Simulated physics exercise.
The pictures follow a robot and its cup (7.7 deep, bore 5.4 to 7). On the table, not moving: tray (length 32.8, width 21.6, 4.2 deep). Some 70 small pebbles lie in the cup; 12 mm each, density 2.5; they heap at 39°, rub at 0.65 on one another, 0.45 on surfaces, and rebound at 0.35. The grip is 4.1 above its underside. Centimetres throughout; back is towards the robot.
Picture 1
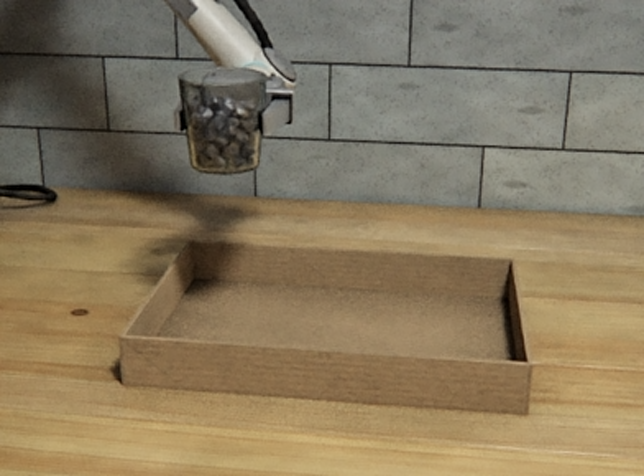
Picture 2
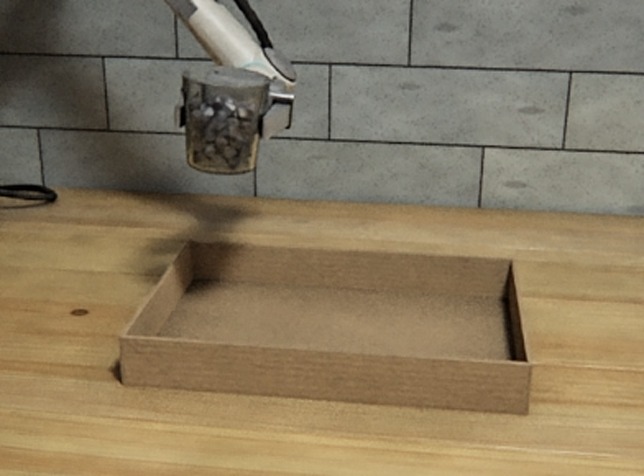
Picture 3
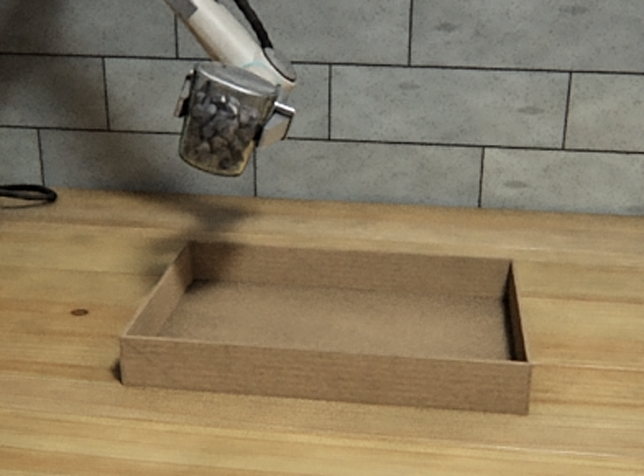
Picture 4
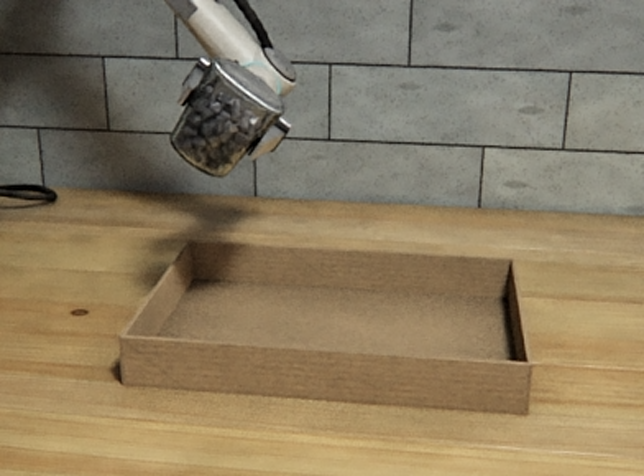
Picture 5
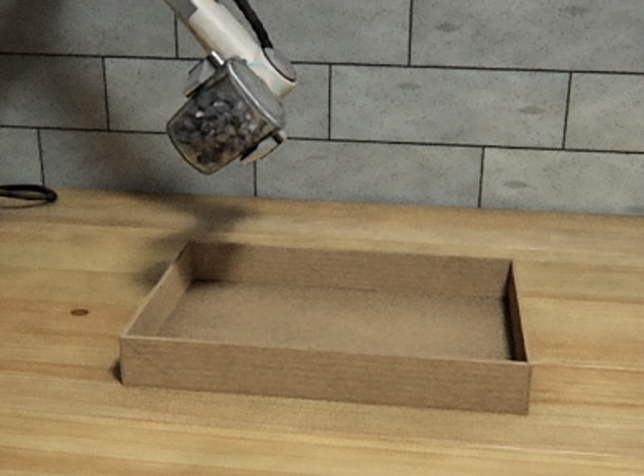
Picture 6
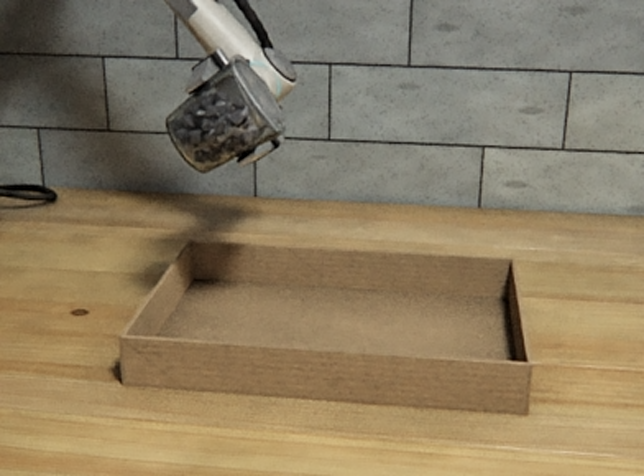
A robot arm held a clear cup of small dark pebbles above an open cardboard tray on a wooden table, then gradually tilted the cup well over while the pebbles stayed inside.
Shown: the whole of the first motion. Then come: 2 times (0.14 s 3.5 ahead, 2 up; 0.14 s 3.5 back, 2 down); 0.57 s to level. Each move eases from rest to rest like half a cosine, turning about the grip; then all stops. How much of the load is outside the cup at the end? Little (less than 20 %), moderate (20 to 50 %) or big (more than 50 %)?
Outside the cup the share is little, less than 20 %.
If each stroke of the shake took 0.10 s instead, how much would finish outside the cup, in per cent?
Then about 45 per cent.
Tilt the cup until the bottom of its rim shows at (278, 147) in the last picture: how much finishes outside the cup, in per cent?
Some 45 per cent.
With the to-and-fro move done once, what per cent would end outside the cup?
It would be near 5 per cent.
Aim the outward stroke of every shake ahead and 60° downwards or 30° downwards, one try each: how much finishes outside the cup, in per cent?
Some 0 and 0 per cent.
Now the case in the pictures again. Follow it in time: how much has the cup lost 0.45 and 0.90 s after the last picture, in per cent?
In turn: 5, 10.
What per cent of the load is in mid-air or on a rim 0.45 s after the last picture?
Roughly 0 per cent.
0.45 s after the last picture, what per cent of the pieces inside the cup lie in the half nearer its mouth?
Some 50 per cent.
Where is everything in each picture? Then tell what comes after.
In the first frame, cup middle at (224, 123), level; upper third of the load around (219, 116), from x 195 to 255, top at y 105; 74 in the cup.
In the second frame, cup middle at (224, 123), tilted 5° forward; upper third of the load around (219, 115), from x 195 to 255, top at y 105.
In the third frame, cup middle at (223, 123), tilted 19° forward; upper third of the load around (218, 114), from x 190 to 255, top at y 100.
In the fourth frame, cup middle at (222, 122), tilted 36° forward; upper third of the load around (212, 113), from x 185 to 255, top at y 95.
In the fifth frame, cup middle at (222, 122), tilted 50° forward; upper third of the load around (214, 112), from x 180 to 250, top at y 95.
In the sixth frame, cup middle at (222, 122), tilted 55° forward; upper third of the load around (210, 111), from x 180 to 250, top at y 100; 74 in the cup.
Then, 0.45 s after the last picture, tilted 55° forward, highest piece 23 above the table; 71 in the cup, 3 in the tray.
Then, 0.90 s after the last picture, tilted 19° forward, highest piece 23 above the table; 68 in the cup, 6 in the tray.
Then, 1.33 s after the last picture, level, highest piece 23 above the table; 68 in the cup, 6 in the tray.
Then, 2.38 s after the last picture, level, highest piece 23 above the table; 68 in the cup, 6 in the tray.
Final count, 68 in the cup, 6 in the tray. That is 8 % outside the cup.
